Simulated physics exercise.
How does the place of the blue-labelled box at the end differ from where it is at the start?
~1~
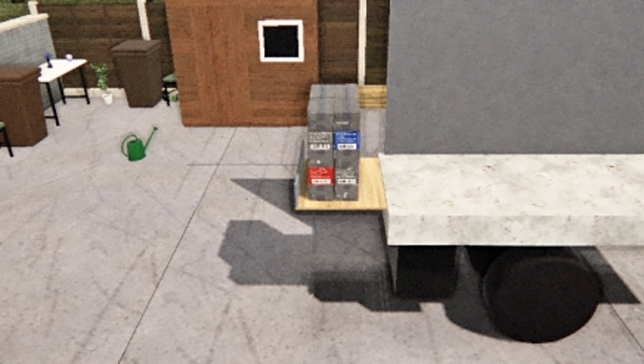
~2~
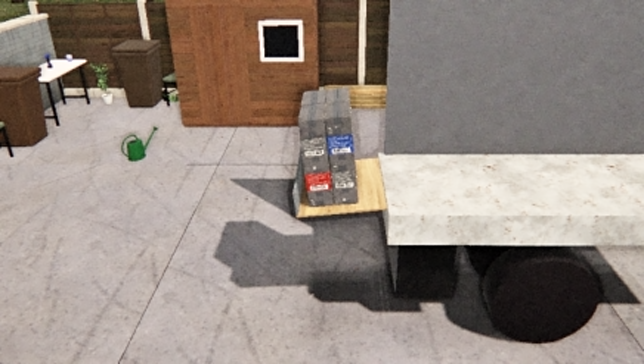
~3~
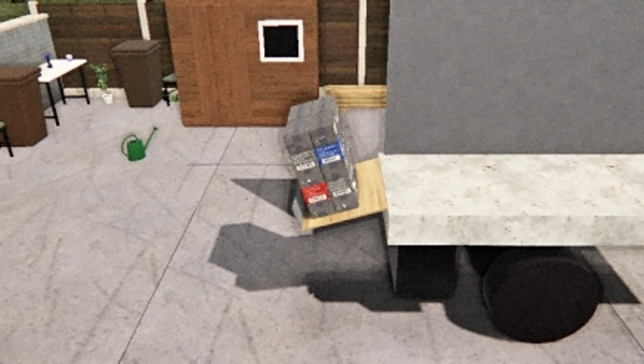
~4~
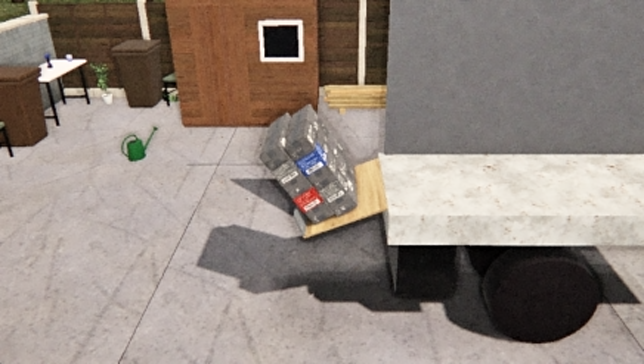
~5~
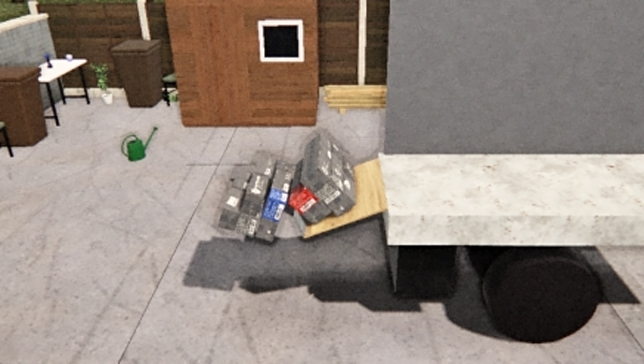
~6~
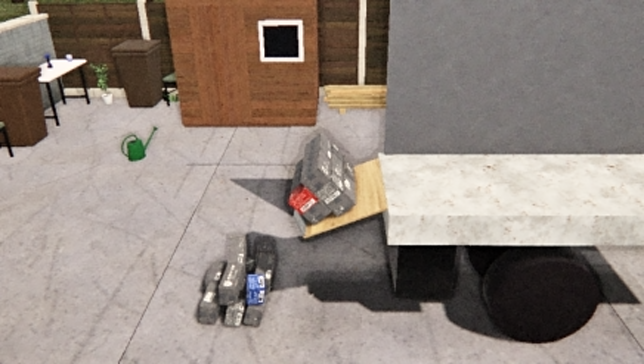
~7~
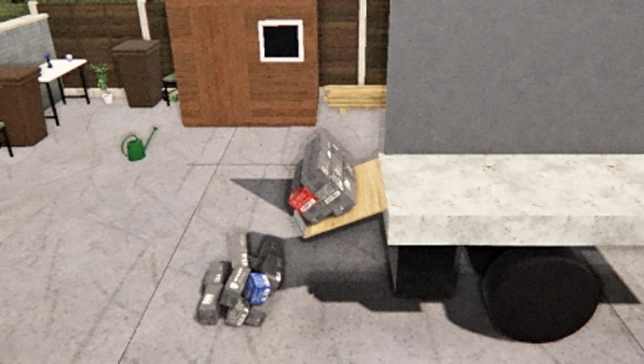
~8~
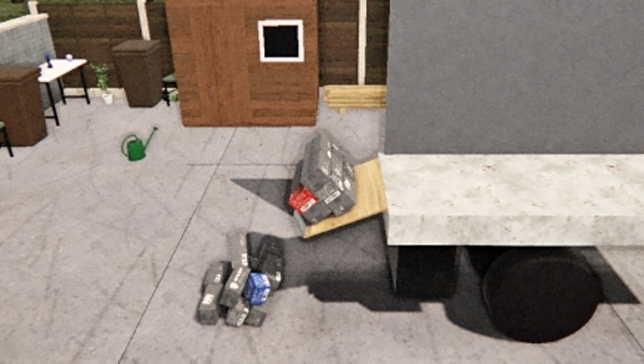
At the start it sits in the upper part of the stack on the platform, but at the end it lies in the heap of fallen boxes on the paving, below and to the left of the platform.
